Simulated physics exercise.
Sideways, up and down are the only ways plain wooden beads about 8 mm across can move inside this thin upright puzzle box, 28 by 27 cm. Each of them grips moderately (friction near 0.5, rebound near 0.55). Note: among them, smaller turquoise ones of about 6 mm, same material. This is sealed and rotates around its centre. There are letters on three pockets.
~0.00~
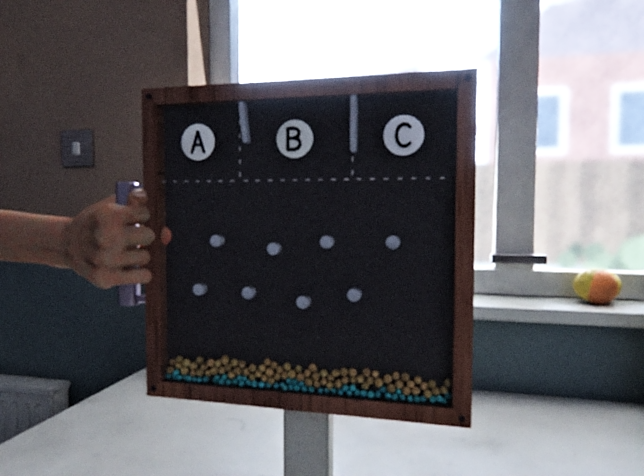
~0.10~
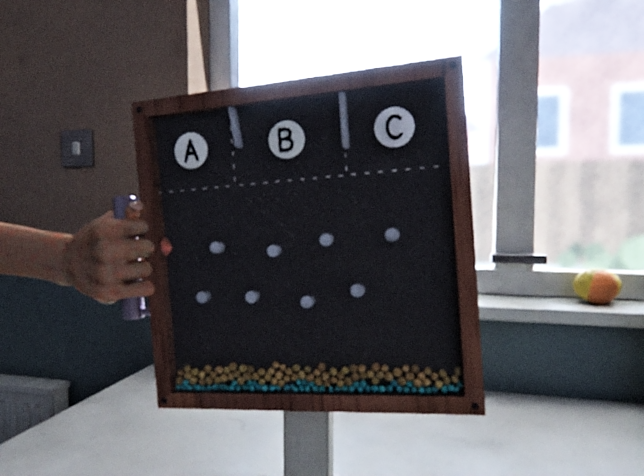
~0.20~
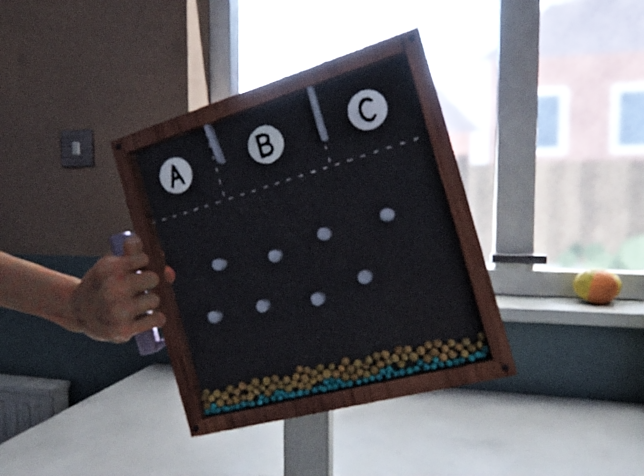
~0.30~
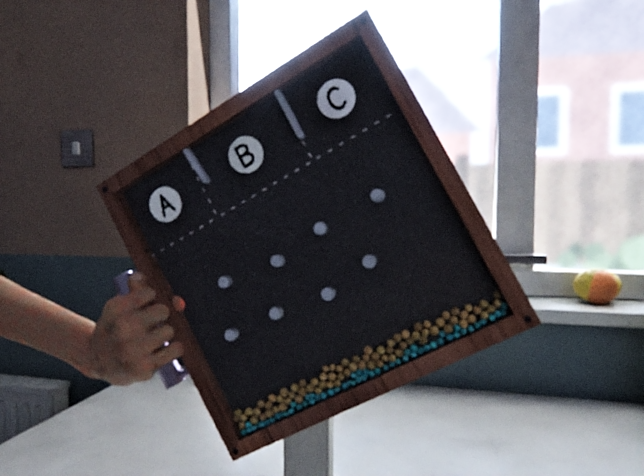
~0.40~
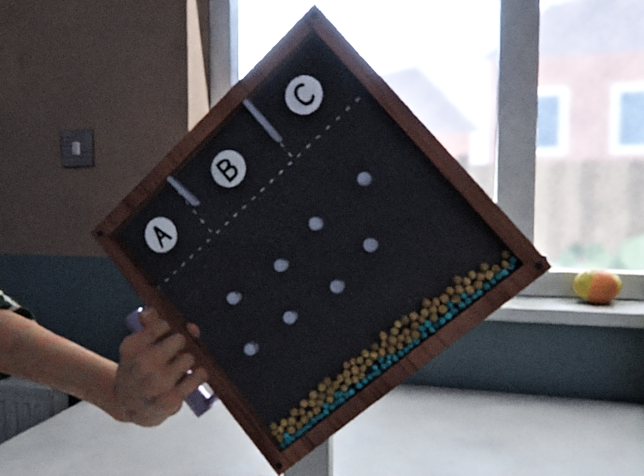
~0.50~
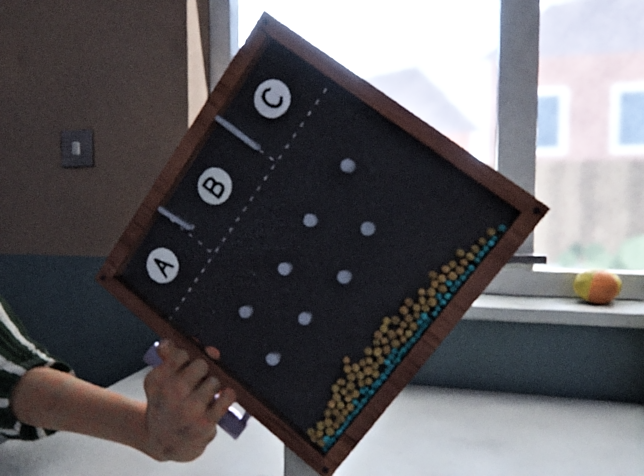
The video shows a hand turning a square, wooden-framed box marked A, B and C steadily anticlockwise, from level to steeply tilted, while the yellowish and turquoise beads stay layered along the same inner side, their surface becoming sloped.
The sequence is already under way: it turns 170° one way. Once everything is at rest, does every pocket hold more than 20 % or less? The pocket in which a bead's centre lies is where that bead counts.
A: More than 20 %; B: Less than 20 %; C: Less than 20 %.
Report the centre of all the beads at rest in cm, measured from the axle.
Right: About 8 cm; below: About 12 cm.
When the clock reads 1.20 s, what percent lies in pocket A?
Roughly 25 per cent.
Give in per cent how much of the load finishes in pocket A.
Something like 90 per cent finishes there.
After 0.85 s, it stands 98° anticlockwise; the beads' middle is 10 cm right of and 9 cm below the centre; nothing in the marked areas.
After 1.20 s, it stands 141° anticlockwise; the beads' middle is 10 cm right of and 7 cm below the centre; A 25 %.
After 1.50 s, it stands 170° anticlockwise; the beads' middle is 9 cm right of and 11 cm below the centre; A 85 %.
At rest by 2.5 s, it stands 170° anticlockwise; A 90 %, B 5 %, C 0 %, elsewhere 10 %.
